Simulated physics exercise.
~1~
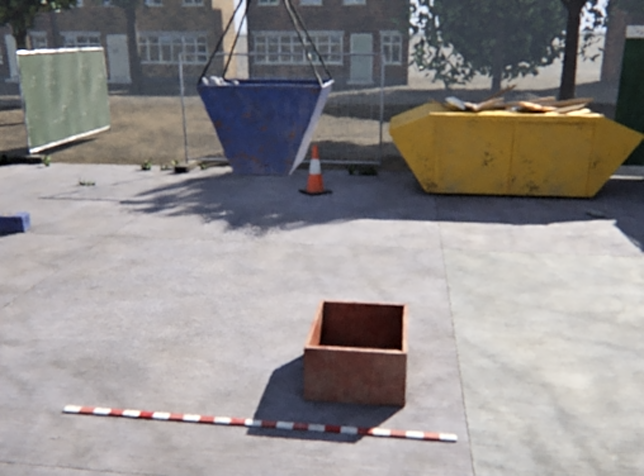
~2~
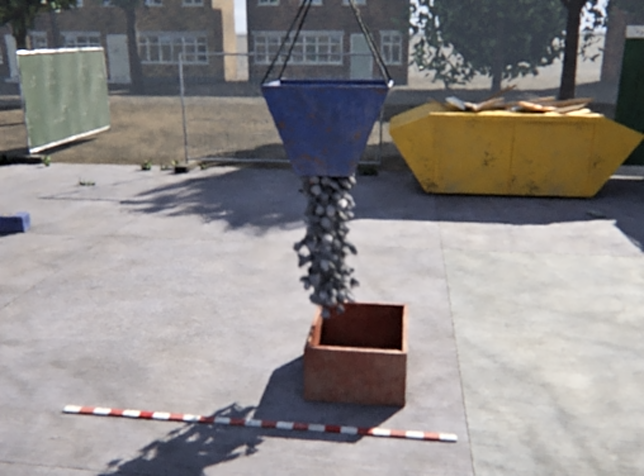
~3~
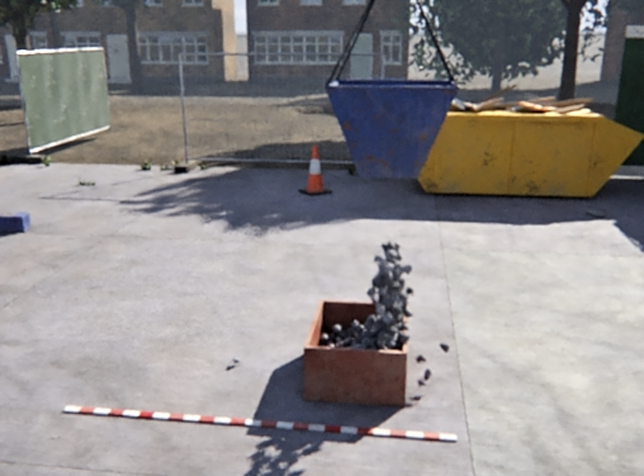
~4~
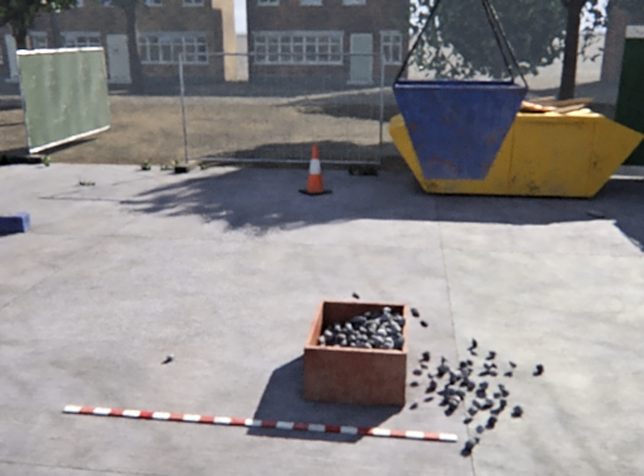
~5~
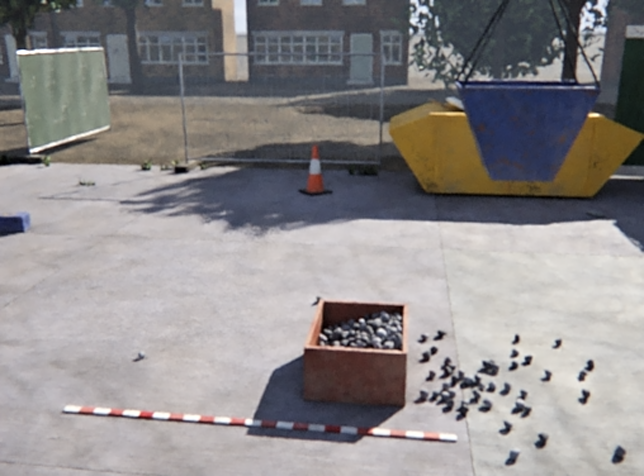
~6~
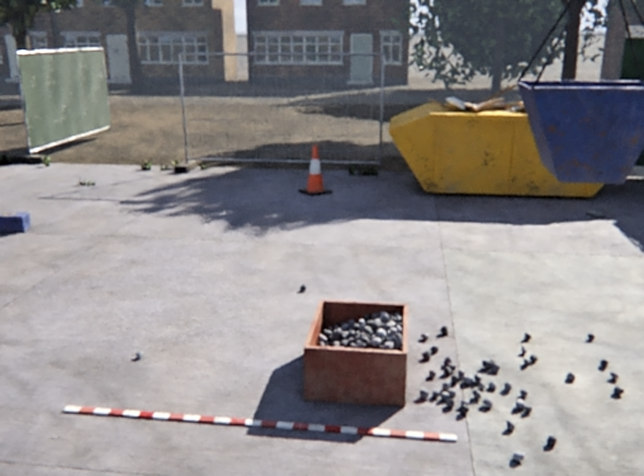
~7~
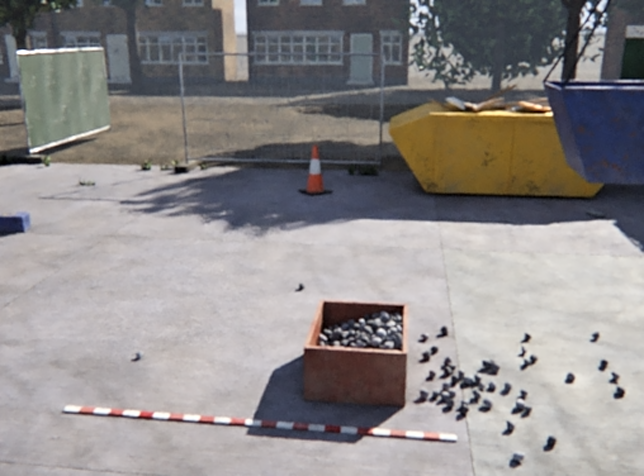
A blue hopper moves right, dropping grey stones mostly into a brown bin, some scattering right.
